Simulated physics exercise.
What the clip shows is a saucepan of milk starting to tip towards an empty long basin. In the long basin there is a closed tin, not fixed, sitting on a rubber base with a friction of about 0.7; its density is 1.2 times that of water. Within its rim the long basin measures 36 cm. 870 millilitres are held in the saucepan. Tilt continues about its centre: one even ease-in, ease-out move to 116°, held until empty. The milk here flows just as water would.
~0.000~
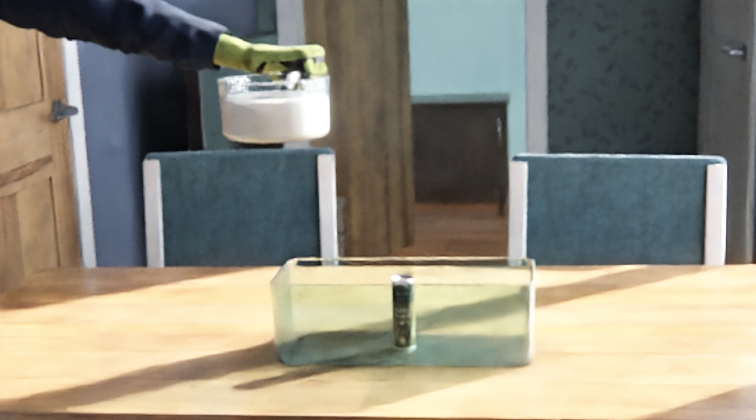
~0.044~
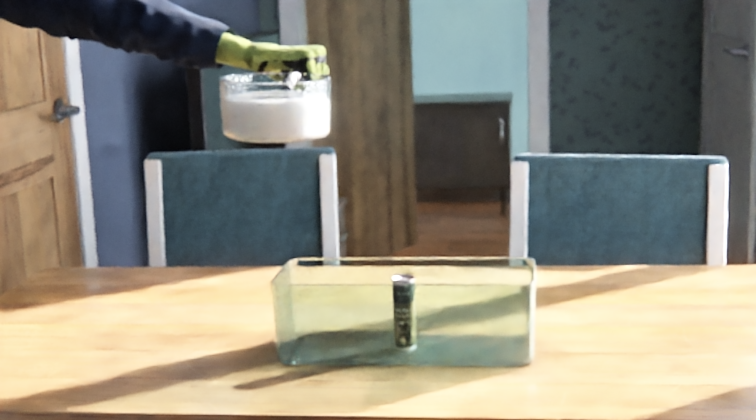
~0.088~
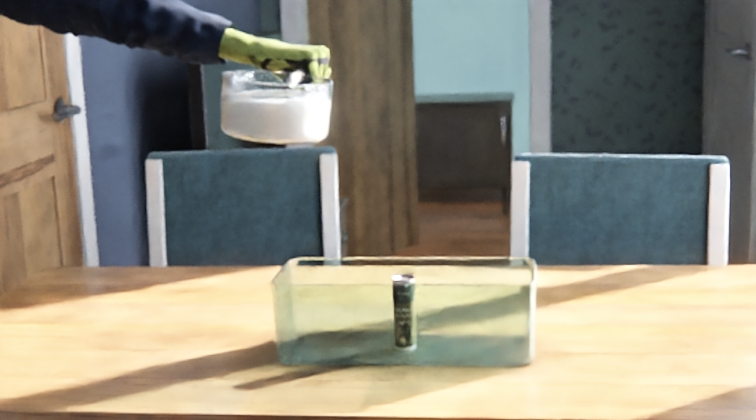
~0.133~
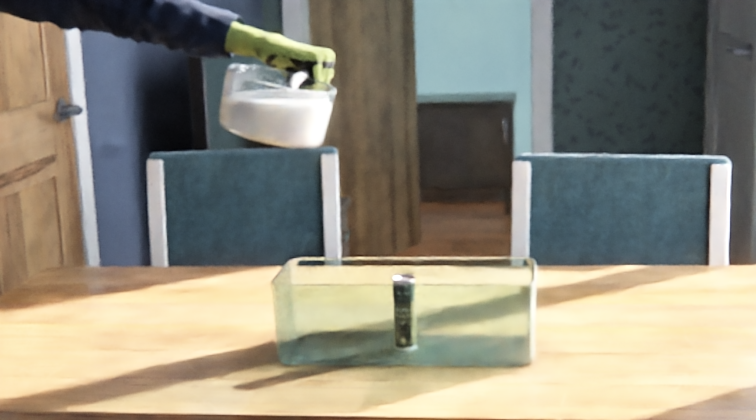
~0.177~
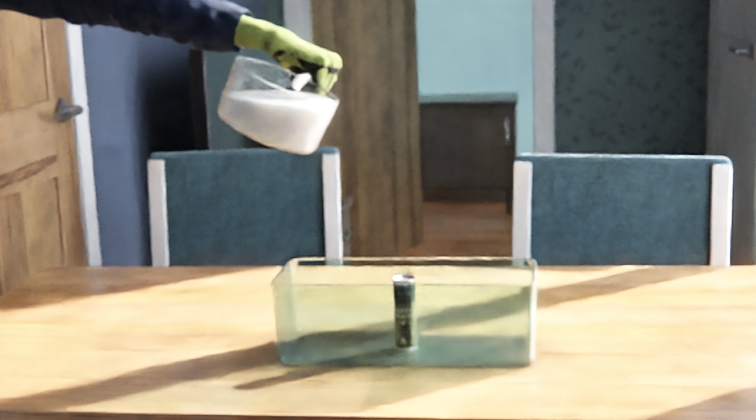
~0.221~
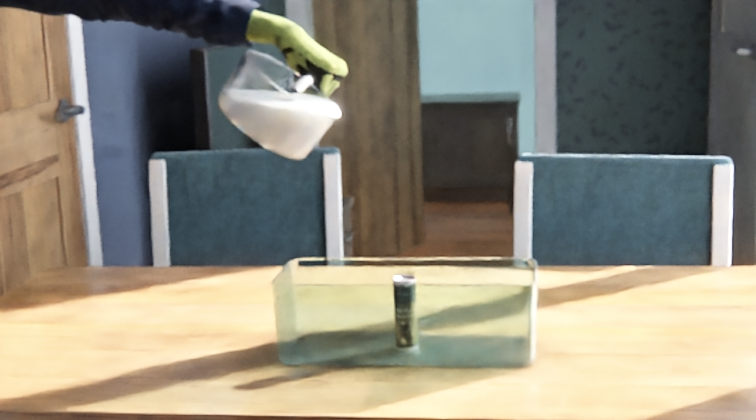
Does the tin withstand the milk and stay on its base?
No, it is knocked over.
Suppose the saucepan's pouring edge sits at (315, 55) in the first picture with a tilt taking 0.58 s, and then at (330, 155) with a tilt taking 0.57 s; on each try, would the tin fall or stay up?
First it tips over; then it stays on its base.
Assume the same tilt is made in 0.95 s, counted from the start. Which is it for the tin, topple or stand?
Well, the tin simply tips.
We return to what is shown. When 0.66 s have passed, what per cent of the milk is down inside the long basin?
My estimate is about 88 percent.
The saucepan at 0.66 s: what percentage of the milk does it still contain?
Close to 2 in a hundred.
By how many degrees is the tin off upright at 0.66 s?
The tilt is near 0°.
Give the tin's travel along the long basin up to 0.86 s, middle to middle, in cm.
Roughly 8 cm.
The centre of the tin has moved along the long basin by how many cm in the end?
Looks like roughly 9.5 cm in total.
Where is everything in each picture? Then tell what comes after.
In the first picture, it leans 0°; its right rim is at (328, 79); the milk meets the walls at (224, 98) and (327, 95); the long basin's rim runs from (279, 273) to (534, 272); the tin's top is at (403, 281).
In the second picture, it leans 2°; its right rim is at (329, 80); the milk meets the walls at (226, 97) and (328, 96).
In the third picture, it leans 7°; its right rim is at (331, 85); the milk meets the walls at (227, 96) and (329, 96).
In the fourth picture, it leans 15°; its right rim is at (334, 93); the milk meets the walls at (226, 96) and (331, 98).
In the fifth picture, it leans 26°; its right rim is at (336, 104); the milk meets the walls at (227, 94) and (335, 101).
In the sixth picture, it leans 38°; its right rim is at (336, 117); the milk meets the walls at (225, 91) and (330, 106); 2 per cent is over the edge.
Then, 0.48 s in, the tilt is 108° and 19 per cent is still to pour; the tin stands where it began.
Then, 0.66 s in, the tilt is 116° and 2 per cent is still to pour; the tin stands 3 cm from where it began.
Then, 0.86 s in, the tilt is 116° and 0 per cent is still to pour; the tin leans 60°.
Then, 1.07 s in, the tilt is 116° and 0 per cent is still to pour; the tin lies on its side.
Finally, the tin lies on its side.
